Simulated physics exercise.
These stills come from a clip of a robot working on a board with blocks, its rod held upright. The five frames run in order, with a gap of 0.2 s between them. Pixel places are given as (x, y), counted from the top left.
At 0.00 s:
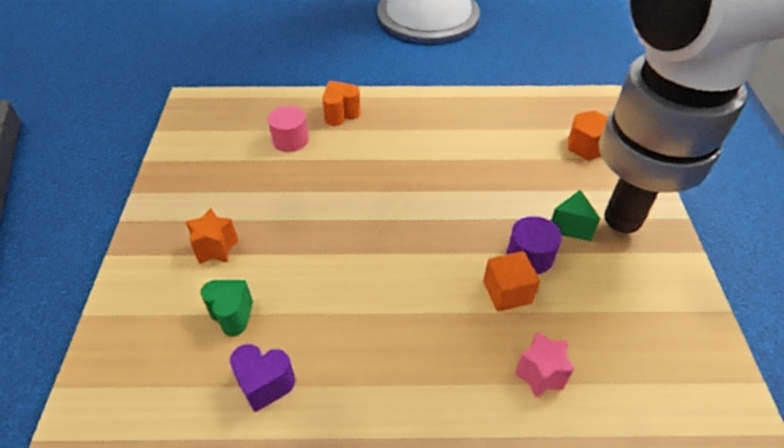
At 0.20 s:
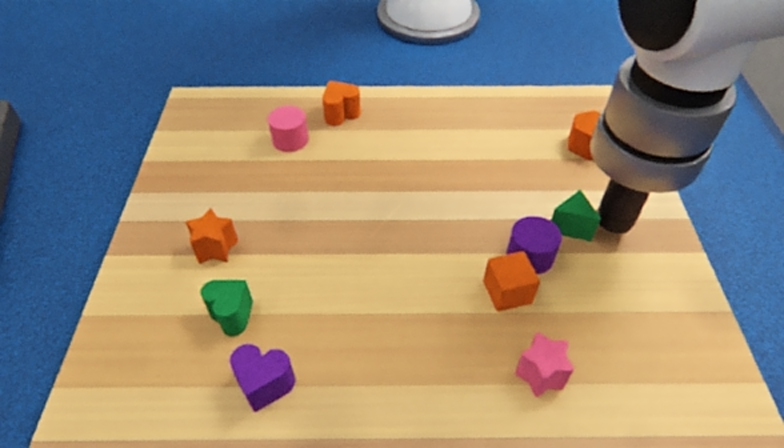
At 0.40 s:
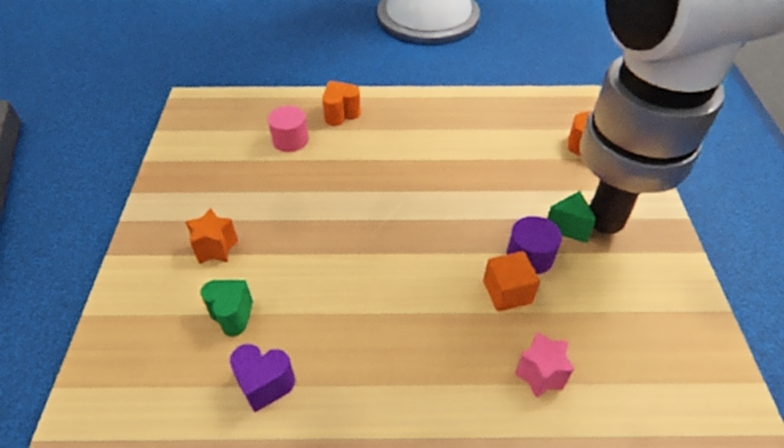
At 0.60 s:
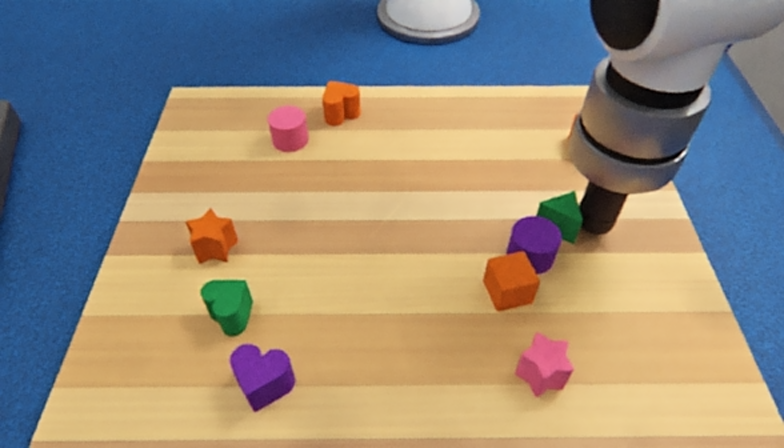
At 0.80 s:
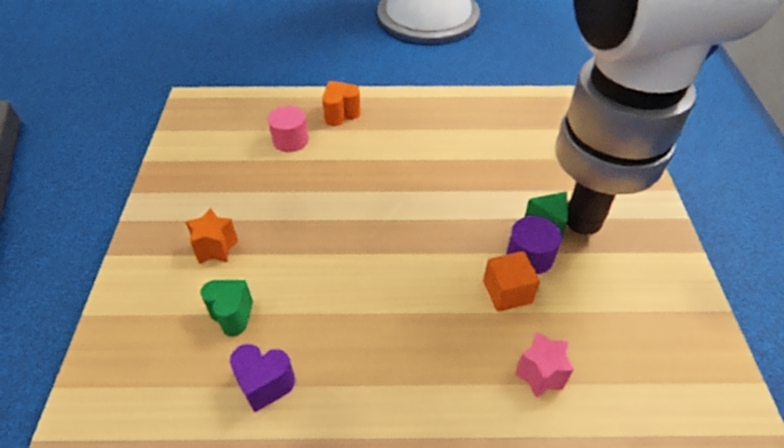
A robotic arm with a dark rod reaches over the right side of a striped wooden board on blue carpet, seen from above by a still camera. An orange star, green and purple hearts sit left, a pink cylinder and orange heart at the top, other coloured blocks right. The rod slides slowly left, pushing the green triangular block along behind the purple cylinder.
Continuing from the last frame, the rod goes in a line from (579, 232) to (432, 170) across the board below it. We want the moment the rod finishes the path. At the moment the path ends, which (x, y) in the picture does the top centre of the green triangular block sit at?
I think it will end close to (458, 182).
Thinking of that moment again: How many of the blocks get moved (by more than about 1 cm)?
That push would leave one block displaced by more than about 1 cm.
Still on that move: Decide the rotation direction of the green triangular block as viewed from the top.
The block spins anticlockwise.
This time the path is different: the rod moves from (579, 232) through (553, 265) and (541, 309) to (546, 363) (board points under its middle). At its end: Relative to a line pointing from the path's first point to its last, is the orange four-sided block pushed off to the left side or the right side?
Seen from start to end, it moves right.
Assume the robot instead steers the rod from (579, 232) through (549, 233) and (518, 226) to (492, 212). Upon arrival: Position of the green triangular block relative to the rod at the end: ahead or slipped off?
The rod still pushes it.
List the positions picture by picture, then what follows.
Rod tip (623, 220); block tops, purple cylinder (537, 234); green triangular block (579, 205), in the first picture.
Rod (615, 220); blocks unchanged, in the second picture.
Rod (605, 221); green triangular block (576, 205), in the third picture.
Rod (595, 221); green triangular block (566, 204), in the fourth picture.
Rod (583, 222); purple cylinder (537, 234); green triangular block (554, 203), in the fifth picture.
On the path given first. One third of the way, rod (529, 199); green triangular block (500, 187), turned 20° anticlockwise.
Two thirds of the way, rod (480, 179); green triangular block (461, 181), turned 60° anticlockwise.
At the end, rod (433, 160); purple cylinder in place; green triangular block (458, 181), turned 70° anticlockwise.
